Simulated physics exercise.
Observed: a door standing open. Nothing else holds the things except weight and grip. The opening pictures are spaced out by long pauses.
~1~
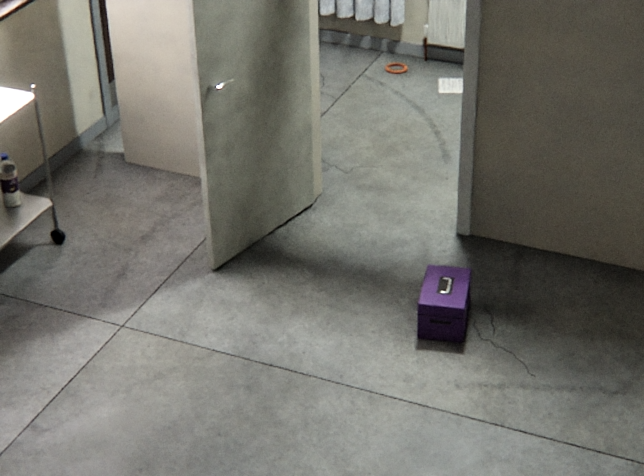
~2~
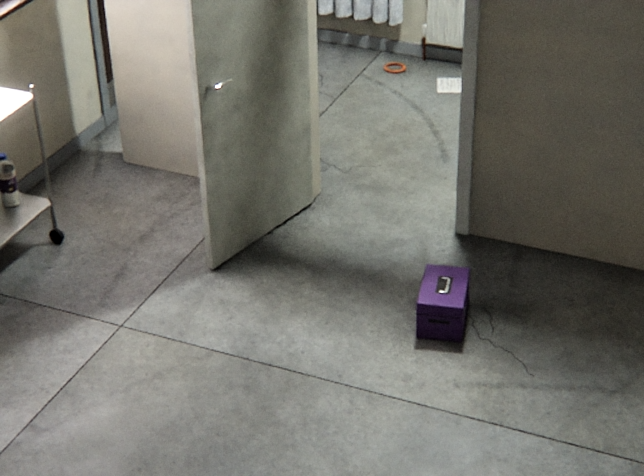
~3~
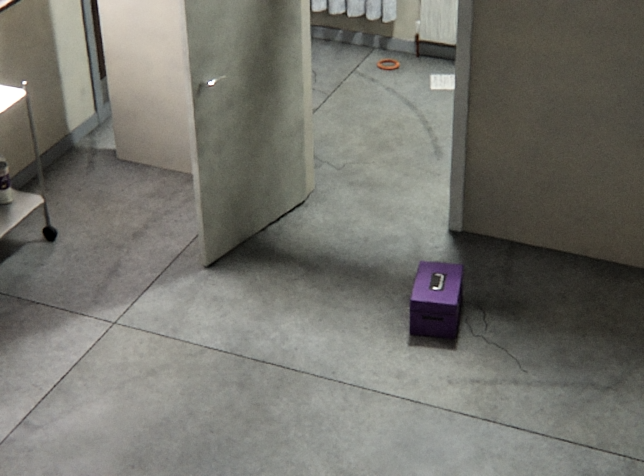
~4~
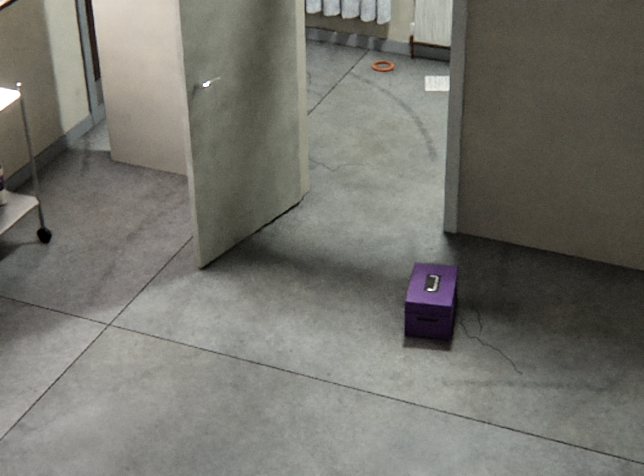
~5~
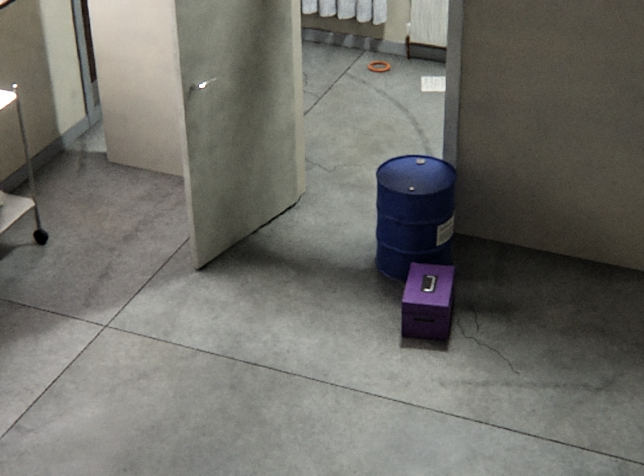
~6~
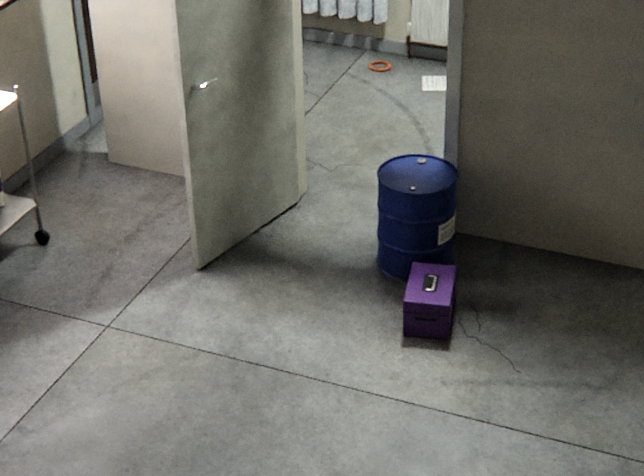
Door standing open and still in a grey-floored room with a purple toolbox, a blue drum appearing behind the box.
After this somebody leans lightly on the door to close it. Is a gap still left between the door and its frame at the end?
It never touches the doorframe.
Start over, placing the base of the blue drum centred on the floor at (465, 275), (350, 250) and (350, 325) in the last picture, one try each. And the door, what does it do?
Case 1: Door ends up flush. Case 2: Door stays partly open. Case 3: Door ends up flush.
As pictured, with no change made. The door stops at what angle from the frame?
It comes to about 35°.
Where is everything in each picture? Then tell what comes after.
In the first frame, door wide open and still; purple toolbox (445, 303).
In the second frame, door wide open and still; purple toolbox (444, 302).
In the third frame, door wide open and still; purple toolbox (437, 299).
In the fourth frame, door wide open and still; purple toolbox (432, 301).
In the fifth frame, door wide open and still; purple toolbox (429, 301).
In the sixth frame, door wide open and still; blue drum (416, 218); purple toolbox (430, 300).
Then, 0.90 s later than the last frame, door 81° open.
Then, 1.40 s later than the last frame, door 58° open.
When it is over, door 36° open; both as before. End places, in pixels of the last picture, blue drum near (418, 217).
